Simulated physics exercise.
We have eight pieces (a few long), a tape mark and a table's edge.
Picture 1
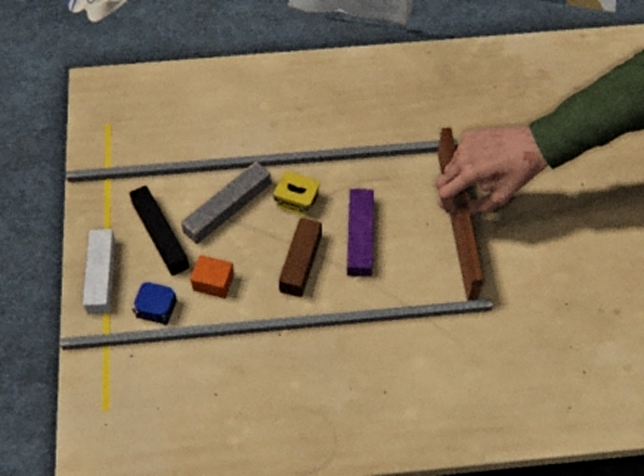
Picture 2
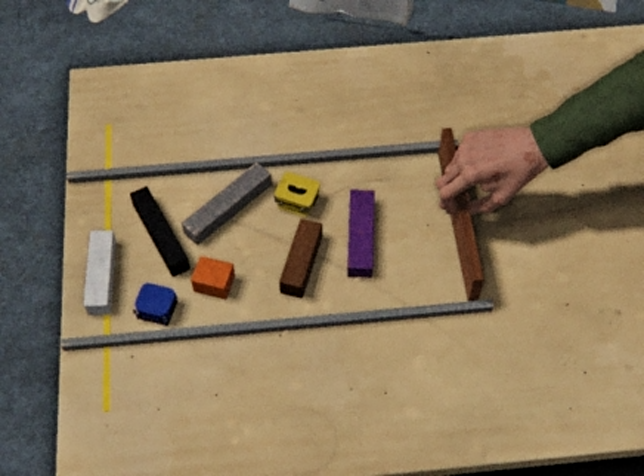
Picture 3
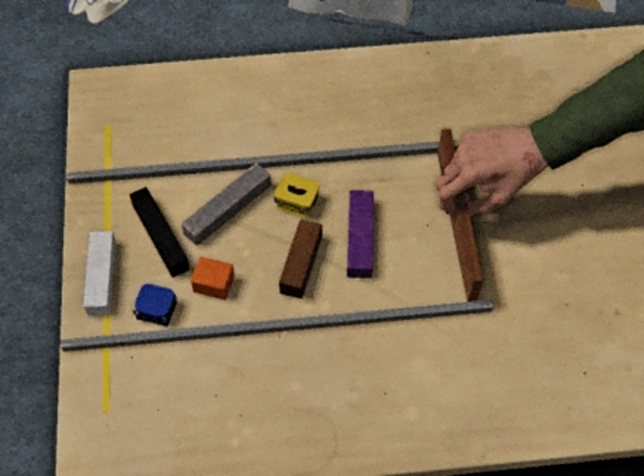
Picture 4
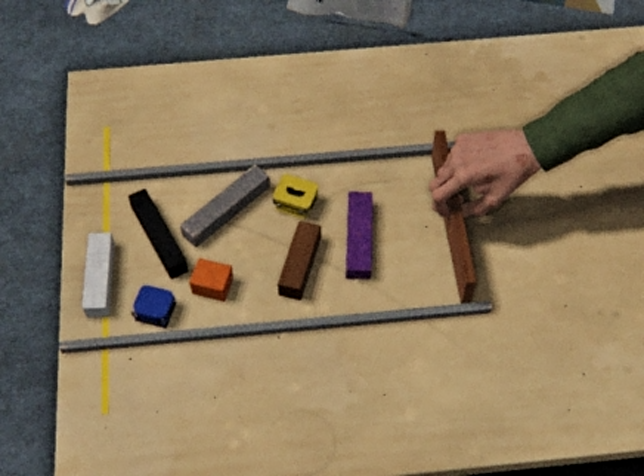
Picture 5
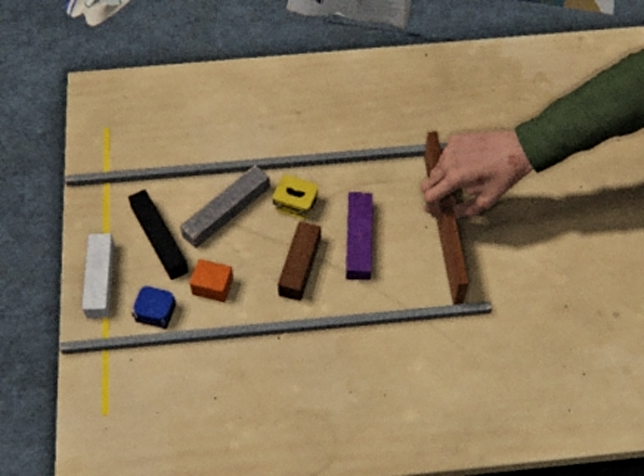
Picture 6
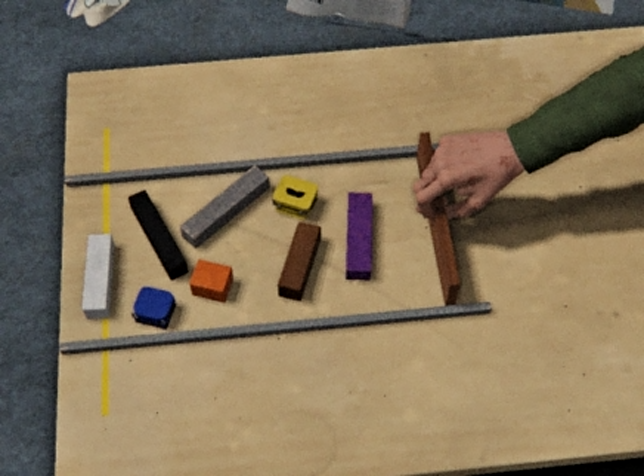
To begin with, a hand in a green sleeve holds a brown board upright at the right end of two grey rails, with eight coloured pieces lying between them. The hand then slides the board a short way left, toward the purple bar, without touching any of the pieces, which stay still.
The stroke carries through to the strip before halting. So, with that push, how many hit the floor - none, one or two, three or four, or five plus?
Pieces that go over the edge: At least five.
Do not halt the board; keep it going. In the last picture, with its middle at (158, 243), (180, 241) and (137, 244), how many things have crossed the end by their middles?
In order, that gives 1, then 0, then 2.
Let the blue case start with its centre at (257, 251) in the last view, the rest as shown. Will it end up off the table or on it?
So it drops, then.
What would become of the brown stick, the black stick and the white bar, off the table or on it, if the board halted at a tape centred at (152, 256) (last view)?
Here the brown stick remains in place while the black stick remains in place and the white bar drops down.
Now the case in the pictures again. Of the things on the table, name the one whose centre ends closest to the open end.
That's the brown stick.
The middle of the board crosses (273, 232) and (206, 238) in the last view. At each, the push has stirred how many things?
The first number is 6, the next one 8.
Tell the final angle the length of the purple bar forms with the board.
It sits some 0° out of line.
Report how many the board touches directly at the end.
In total, 2.
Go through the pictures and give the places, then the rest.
In the first frame, white bar (100, 271); blue case (155, 304); black stick (159, 230); board (459, 212); tape (107, 255).
In the second frame, blue case (156, 305); purple bar (361, 233).
In the third frame, black stick (159, 231); brown stick (301, 259).
In the fourth frame, white bar (99, 274); yellow case (296, 198).
In the fifth frame, blue case (155, 308); board (445, 216).
In the sixth frame, white bar (99, 276); blue case (155, 308); black stick (158, 234); board (437, 217); tape (106, 260).
Early on, none off yet; white bar at rest near (99, 276); blue case at rest near (155, 308); black stick at rest near (158, 234).
A while later, none off yet; white bar moving near (90, 277); blue case travelled about its own width near (112, 319); black stick travelled a little near (121, 244).
Finally, the number that fall off is five or more; lost, grey bar, orange block, black stick, blue case and white bar.
